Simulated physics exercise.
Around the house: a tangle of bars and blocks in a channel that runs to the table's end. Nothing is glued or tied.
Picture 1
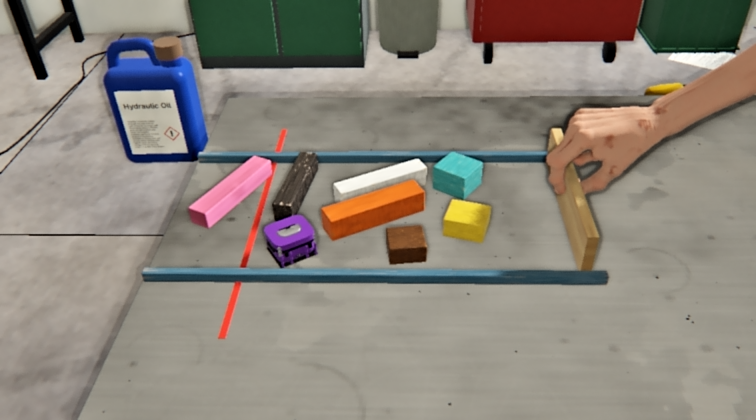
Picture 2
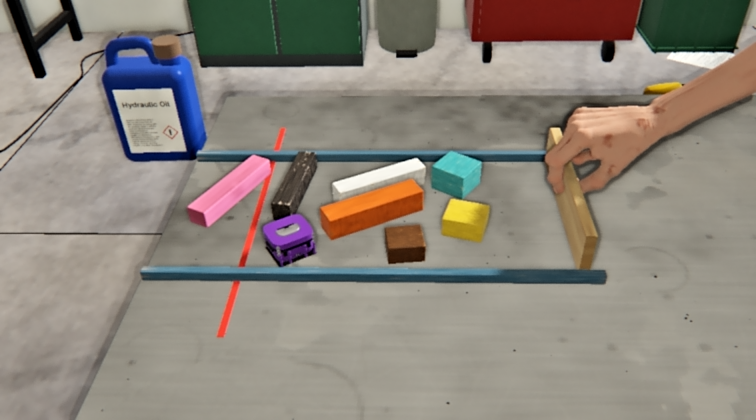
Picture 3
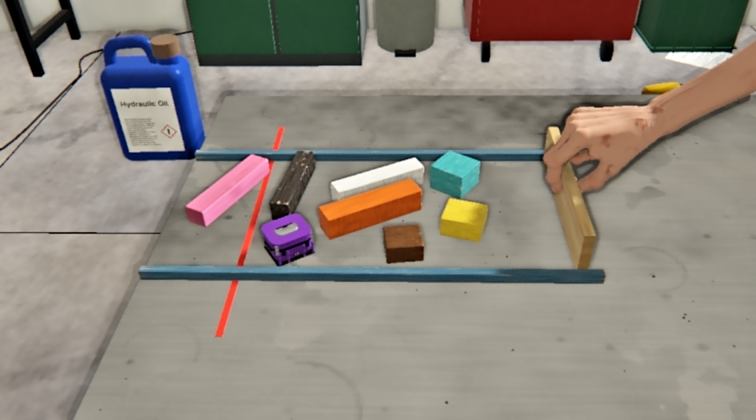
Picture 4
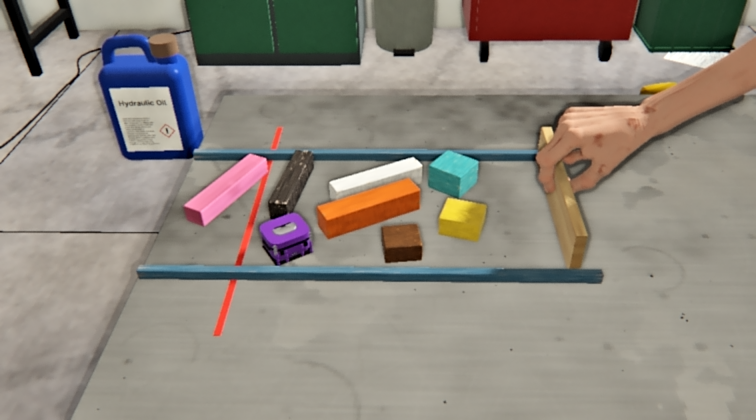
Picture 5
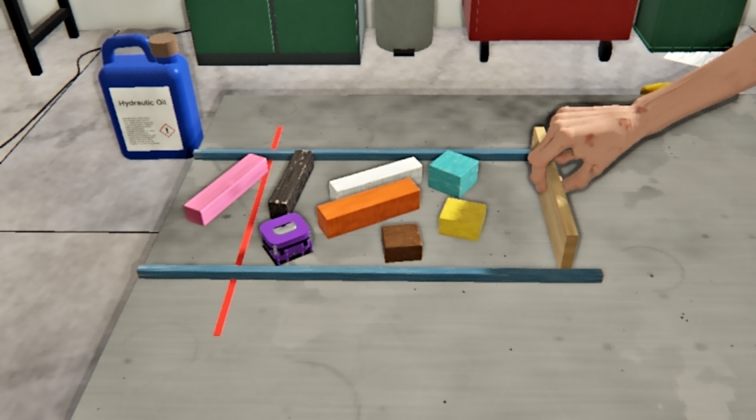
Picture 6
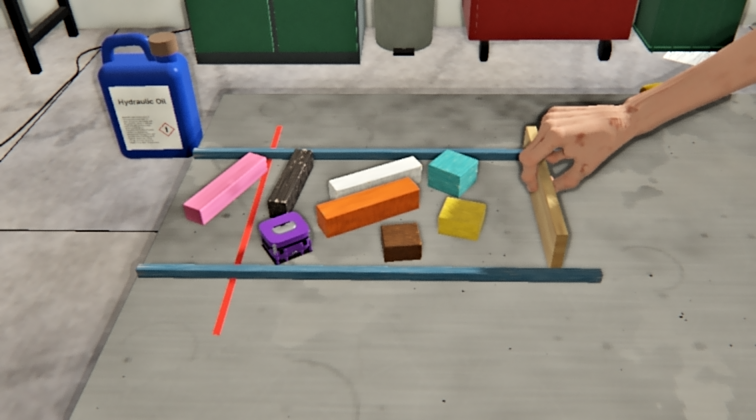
A hand reaches in from the right over a grey tabletop in a workshop-like space, seen from above at an angle. Between two blue rails lie a pink stick, black bar, purple case, white and orange bars, and brown, turquoise and yellow blocks, with red tape crossing left and a blue jug behind. The hand slides a wooden board slightly left, the pieces staying put, as the view shifts very slightly.
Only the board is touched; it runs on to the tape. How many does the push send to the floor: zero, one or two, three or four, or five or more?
Outcome: The number that fall off is one or two.
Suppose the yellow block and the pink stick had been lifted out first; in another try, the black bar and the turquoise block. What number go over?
First 1, then 0.
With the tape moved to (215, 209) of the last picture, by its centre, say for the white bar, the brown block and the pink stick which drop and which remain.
The white bar is lost, the brown block holds on, the pink stick tumbles off.
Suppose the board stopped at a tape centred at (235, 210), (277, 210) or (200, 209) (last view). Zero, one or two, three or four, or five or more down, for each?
The falls would be either one or two; not one; five or more.
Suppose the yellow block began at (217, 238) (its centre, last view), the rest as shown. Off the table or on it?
It goes over.
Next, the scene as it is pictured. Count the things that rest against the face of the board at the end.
4 of them.
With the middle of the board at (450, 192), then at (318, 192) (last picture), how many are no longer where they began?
By then 4, and 8.
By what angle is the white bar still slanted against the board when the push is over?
Near 15 degrees.
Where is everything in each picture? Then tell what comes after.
Pink stick (233, 191); black bar (297, 186); purple case (291, 241); board (569, 195); tape (259, 213), in the first frame.
Black bar (295, 185); white bar (380, 184), in the second frame.
Purple case (288, 240); turquoise block (455, 174), in the third frame.
Pink stick (228, 188); orange bar (370, 208), in the fourth frame.
Black bar (292, 183); brown block (402, 243), in the fifth frame.
Pink stick (227, 187); black bar (292, 182); purple case (286, 238); board (542, 193); tape (254, 210), in the sixth frame.
Early on, none off yet; pink stick at rest near (227, 187); black bar at rest near (292, 182); purple case at rest near (286, 238).
A while later, none off yet; pink stick at rest near (227, 187); black bar travelled a little near (267, 180); purple case travelled about its own width near (258, 246).
Finally, the number that fall off is one or two; lost, pink stick.
